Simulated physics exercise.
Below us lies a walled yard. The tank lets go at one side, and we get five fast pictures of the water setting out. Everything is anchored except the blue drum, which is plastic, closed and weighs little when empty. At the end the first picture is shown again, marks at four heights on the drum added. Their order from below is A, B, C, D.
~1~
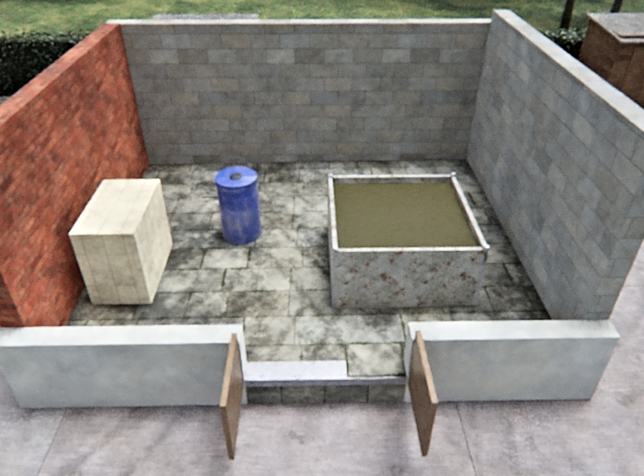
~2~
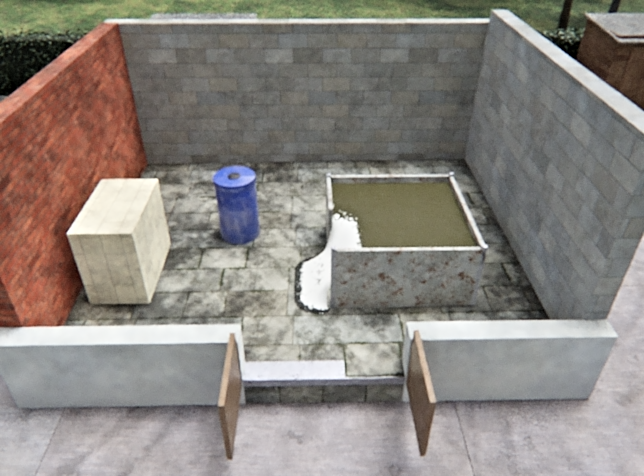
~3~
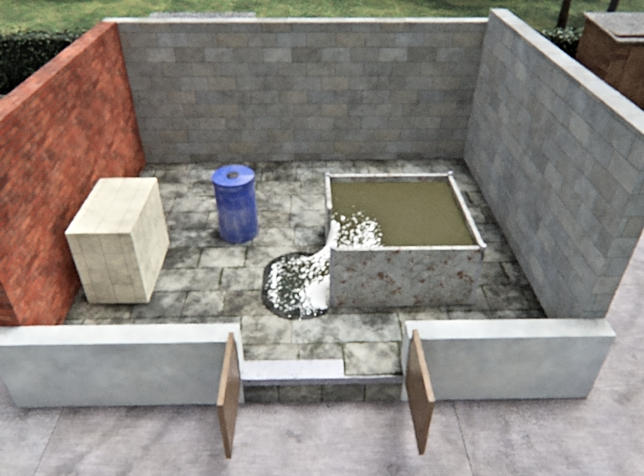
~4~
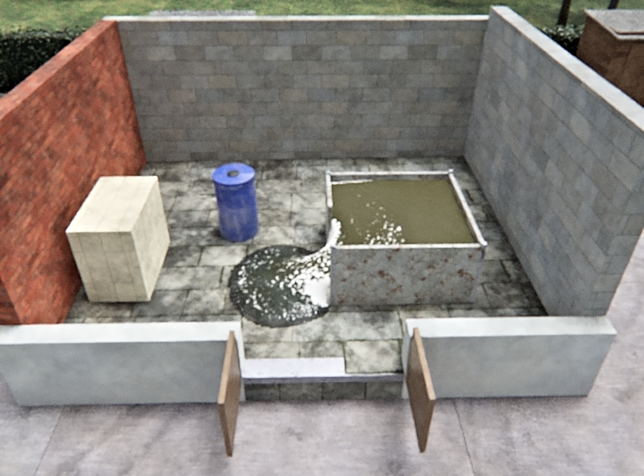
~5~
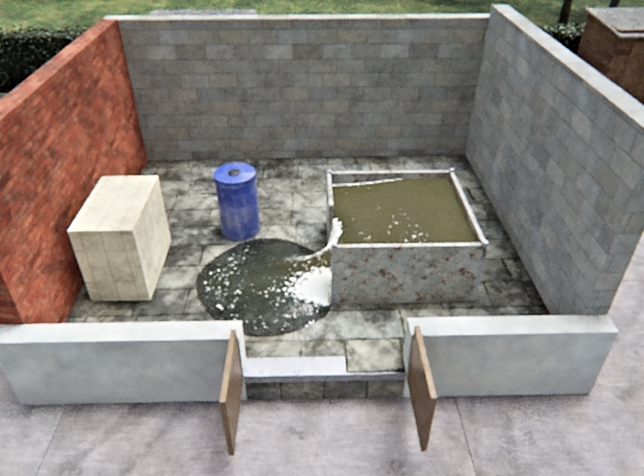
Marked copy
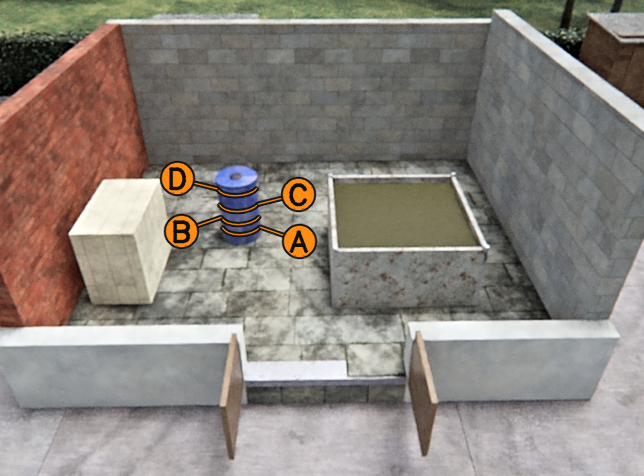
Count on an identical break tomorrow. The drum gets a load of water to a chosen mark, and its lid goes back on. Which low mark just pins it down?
Choose A.
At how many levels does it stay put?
All four.
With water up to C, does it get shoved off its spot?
No, that is safe.
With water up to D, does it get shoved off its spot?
No.
In orange, A at (239, 234); B at (238, 224); C at (237, 211); D at (235, 195); from the bottom up A, B, C, D.
For level A, it does not move.
For level B, it does not move.
For level C, it does not move.
For level D, it does not move.
